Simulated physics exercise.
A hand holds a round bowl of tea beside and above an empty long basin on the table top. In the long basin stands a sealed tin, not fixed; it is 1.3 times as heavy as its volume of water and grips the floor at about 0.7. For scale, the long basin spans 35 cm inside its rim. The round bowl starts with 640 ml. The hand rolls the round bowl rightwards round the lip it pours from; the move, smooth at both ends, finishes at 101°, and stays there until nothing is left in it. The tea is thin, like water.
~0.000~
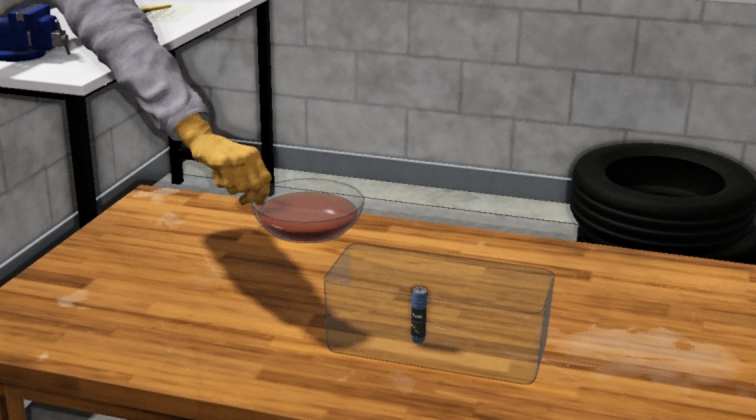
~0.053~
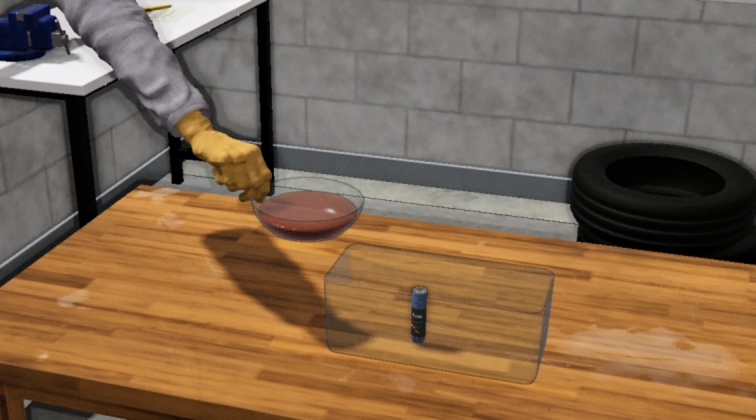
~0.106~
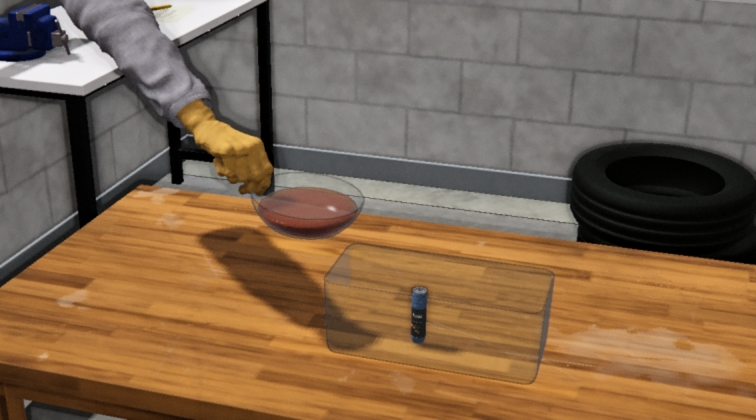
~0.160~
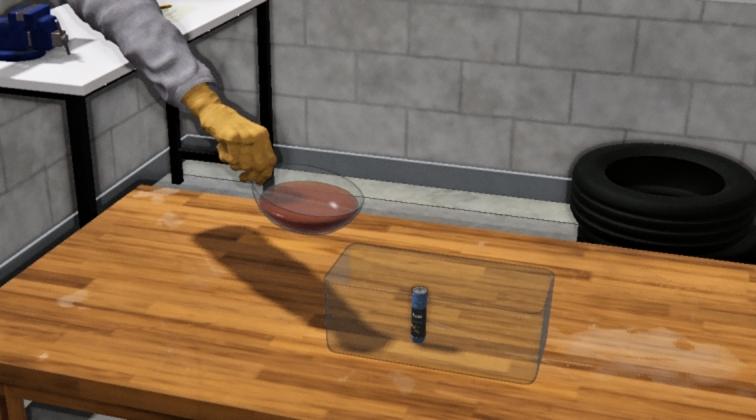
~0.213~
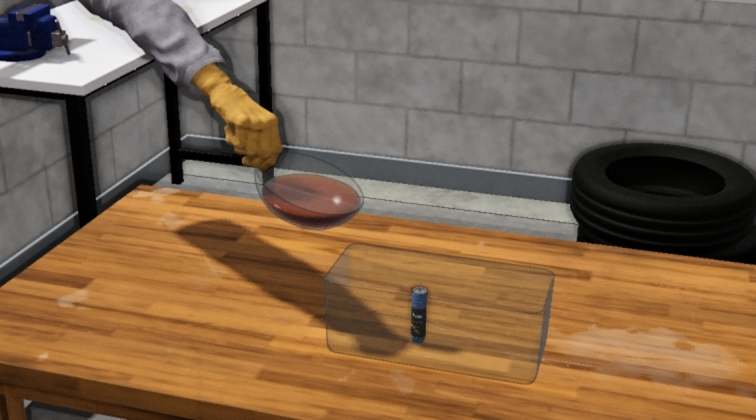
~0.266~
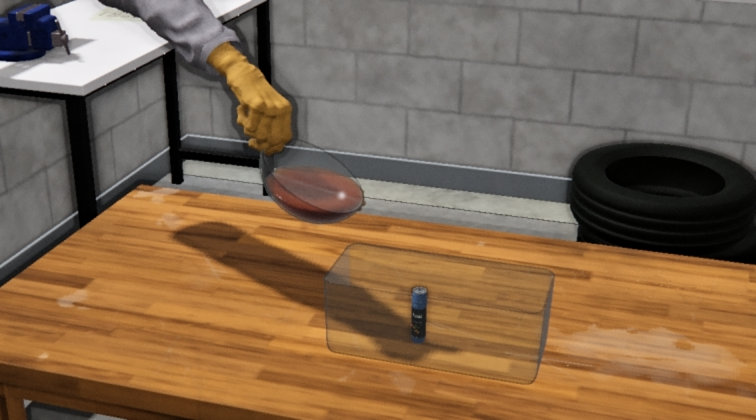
A gloved hand held a clear round bowl of reddish-brown liquid above a wooden table, beside a clear basin with a small blue tin standing by it, and slowly tilted the bowl to the right.
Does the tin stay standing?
It remains upright.
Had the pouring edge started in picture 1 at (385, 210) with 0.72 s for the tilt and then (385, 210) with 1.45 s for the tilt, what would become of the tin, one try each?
First it falls; then it keeps standing.
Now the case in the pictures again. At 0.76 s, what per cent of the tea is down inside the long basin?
Some 100 per cent.
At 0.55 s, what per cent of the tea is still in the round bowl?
About 10 per cent.
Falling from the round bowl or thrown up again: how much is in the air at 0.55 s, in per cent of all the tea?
Near 64 in a hundred.
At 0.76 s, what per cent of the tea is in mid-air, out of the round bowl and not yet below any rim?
About 1 per cent.
Then, 0.55 s in, the tilt is 88° and 10 per cent is still to pour; the tin stands where it began.
Then, 0.76 s in, the tilt is 101° and 0 per cent is still to pour; the tin stands where it began.
Then, 0.98 s in, the tilt is 101° and 0 per cent is still to pour; the tin stands where it began.
Then, 1.22 s in, the tilt is 101° and 0 per cent is still to pour; the tin stands where it began.
Finally, the tin stands where it began.
